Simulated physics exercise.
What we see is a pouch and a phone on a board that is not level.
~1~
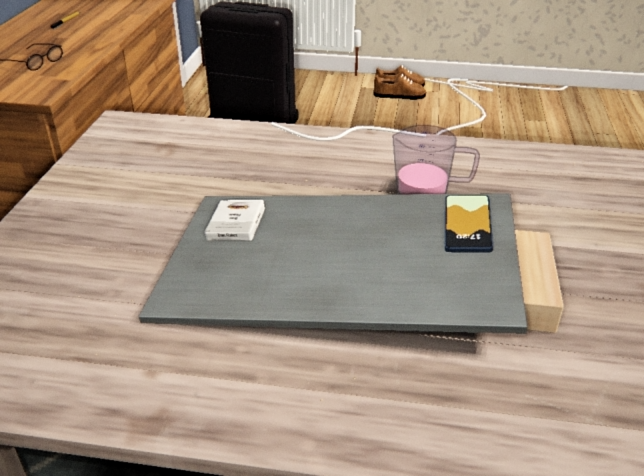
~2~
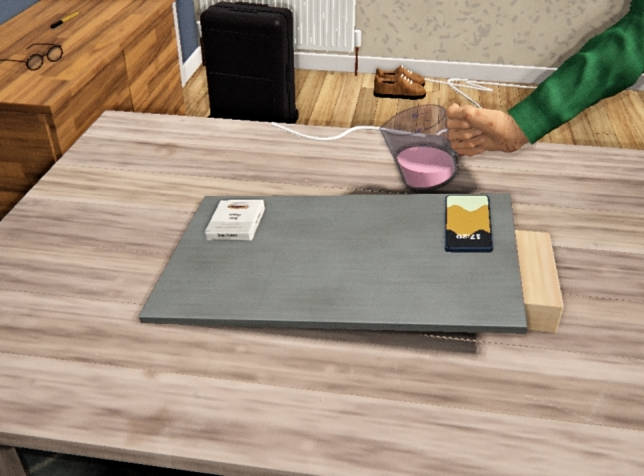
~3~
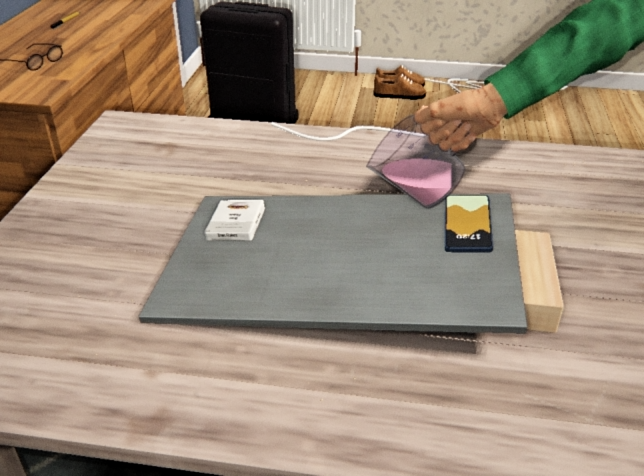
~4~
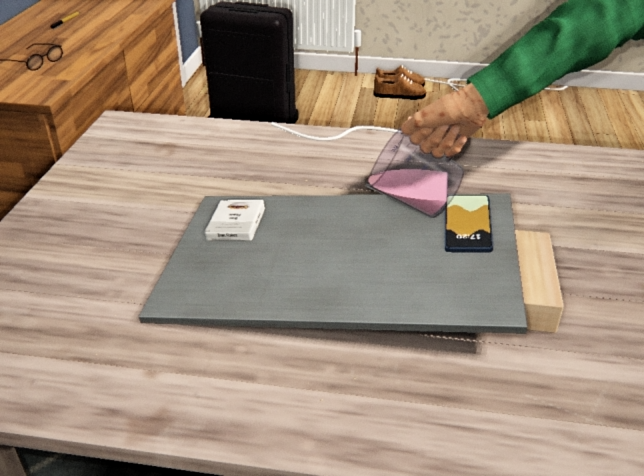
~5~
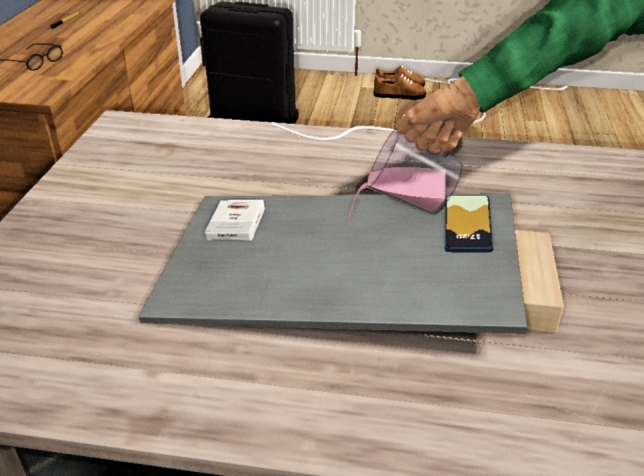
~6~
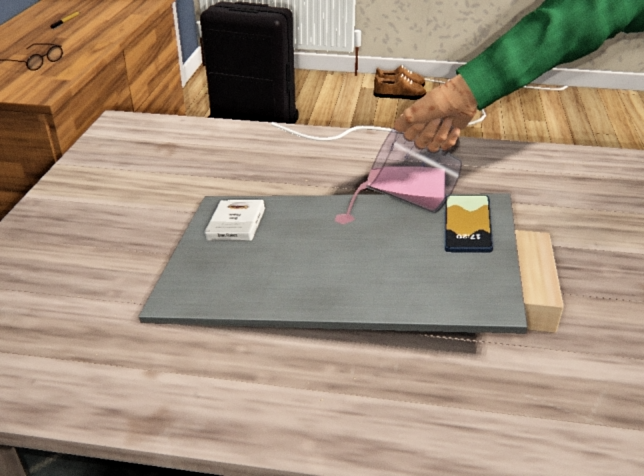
A green-sleeved arm lifting and tilting a measuring jug, pouring pink liquid onto a sloping grey board holding a pouch and phone.
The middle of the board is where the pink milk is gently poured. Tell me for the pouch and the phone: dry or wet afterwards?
Pouch: Wet, phone: Dry.
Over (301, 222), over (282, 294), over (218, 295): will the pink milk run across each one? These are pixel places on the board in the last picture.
Spot by spot: Touched, then missed, then missed.
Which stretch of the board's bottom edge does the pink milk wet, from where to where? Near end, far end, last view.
It's wet between (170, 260) at the near end and (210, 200) at the far end.
Next, it runs down to the left; the pouch is in it; the phone is clear of it.
After that, it runs down to the left and off the end; the pouch is in it; the phone is clear of it.
Finally, it runs down to the left and off the end; the pouch is in it; the phone is clear of it.
